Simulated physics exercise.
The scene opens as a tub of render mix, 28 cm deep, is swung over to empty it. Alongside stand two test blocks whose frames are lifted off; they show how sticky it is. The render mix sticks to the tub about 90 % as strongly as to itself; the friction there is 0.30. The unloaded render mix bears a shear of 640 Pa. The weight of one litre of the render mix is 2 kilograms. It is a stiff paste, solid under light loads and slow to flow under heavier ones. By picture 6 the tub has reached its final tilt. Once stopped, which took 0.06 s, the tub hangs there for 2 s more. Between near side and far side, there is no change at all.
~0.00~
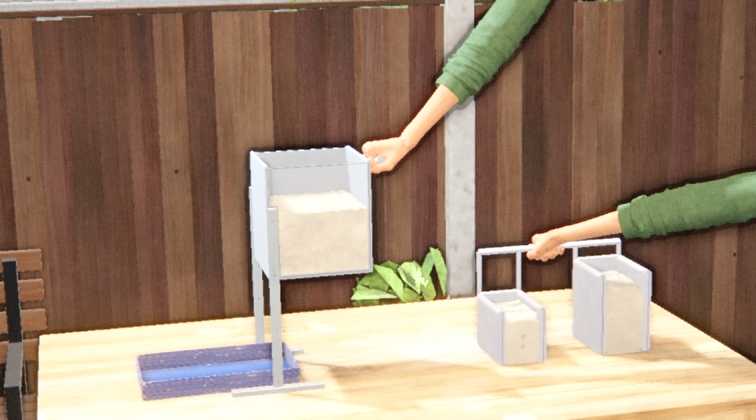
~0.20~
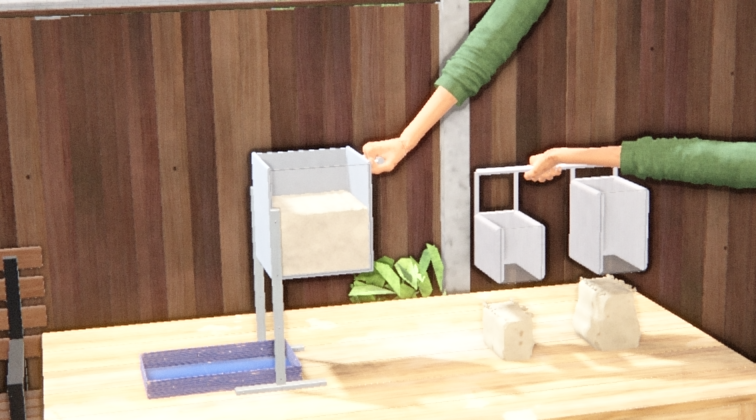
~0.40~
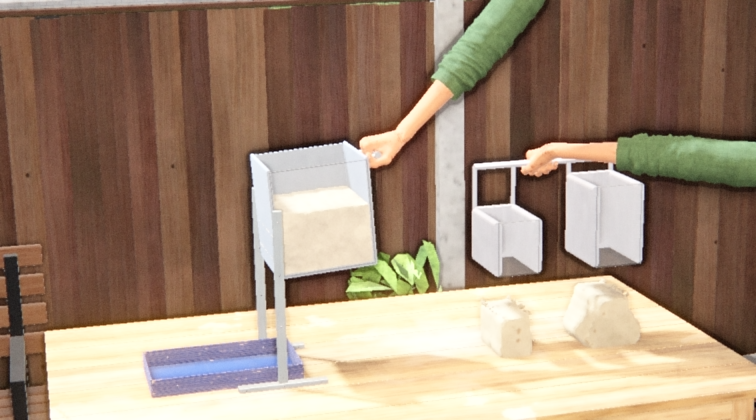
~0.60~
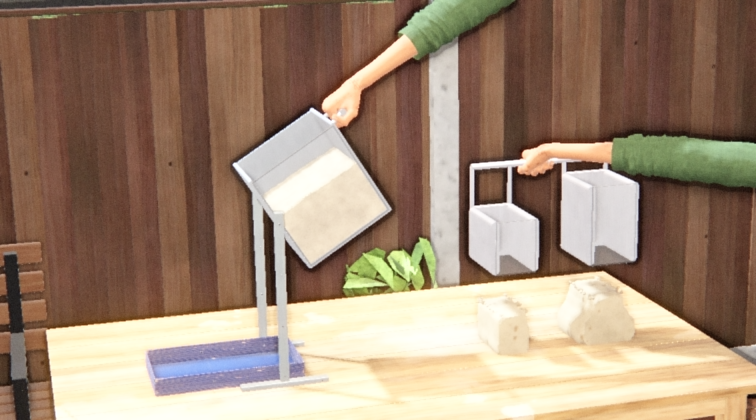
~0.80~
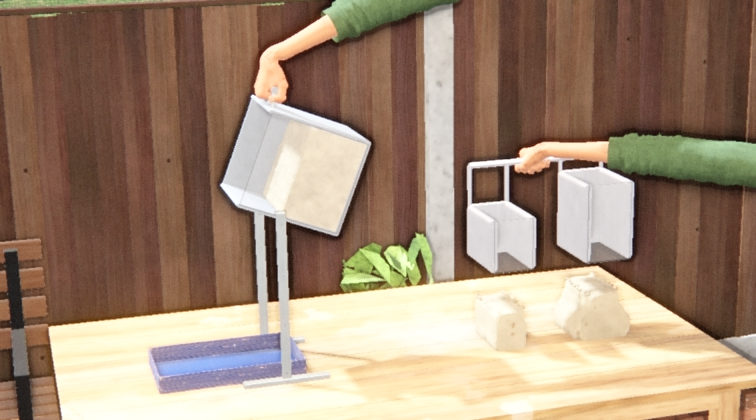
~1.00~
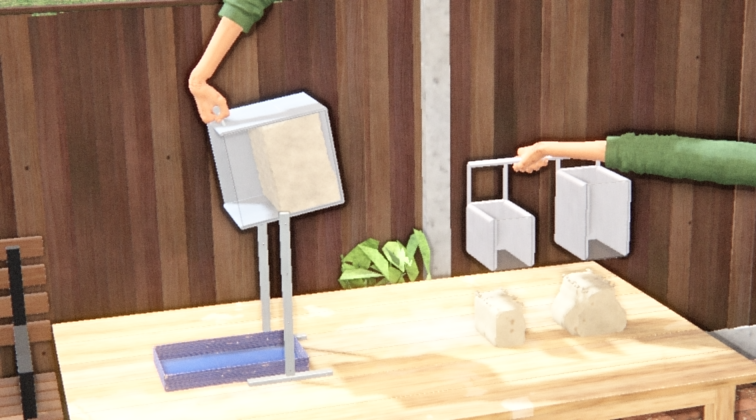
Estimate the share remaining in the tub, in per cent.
I would say roughly 57 per cent remains in the tub.
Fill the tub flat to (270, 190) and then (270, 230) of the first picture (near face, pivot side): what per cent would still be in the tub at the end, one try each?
45 %, then 65 %.
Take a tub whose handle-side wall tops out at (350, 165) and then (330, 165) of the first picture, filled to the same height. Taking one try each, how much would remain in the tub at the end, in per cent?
The first would keep 75 percent and the second 100 percent.
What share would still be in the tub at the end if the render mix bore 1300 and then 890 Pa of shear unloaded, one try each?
Expect about 95 in a hundred, then about 55 in a hundred.
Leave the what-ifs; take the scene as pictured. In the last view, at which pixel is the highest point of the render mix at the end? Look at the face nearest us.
Roughly at pixel (305, 173).
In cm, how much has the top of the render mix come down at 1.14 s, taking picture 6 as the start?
Some 5 cm.
After 1.14 s, the tub is at 99 degrees and holds 100 %.
After 1.31 s, the tub is at 99 degrees and holds 72 %.
After 1.48 s, the tub is at 99 degrees and holds 57 %.
After 1.65 s, the tub is at 99 degrees and holds 57 %.
After 3.00 s, at the end, the tub is at 99 degrees and holds 57 %.
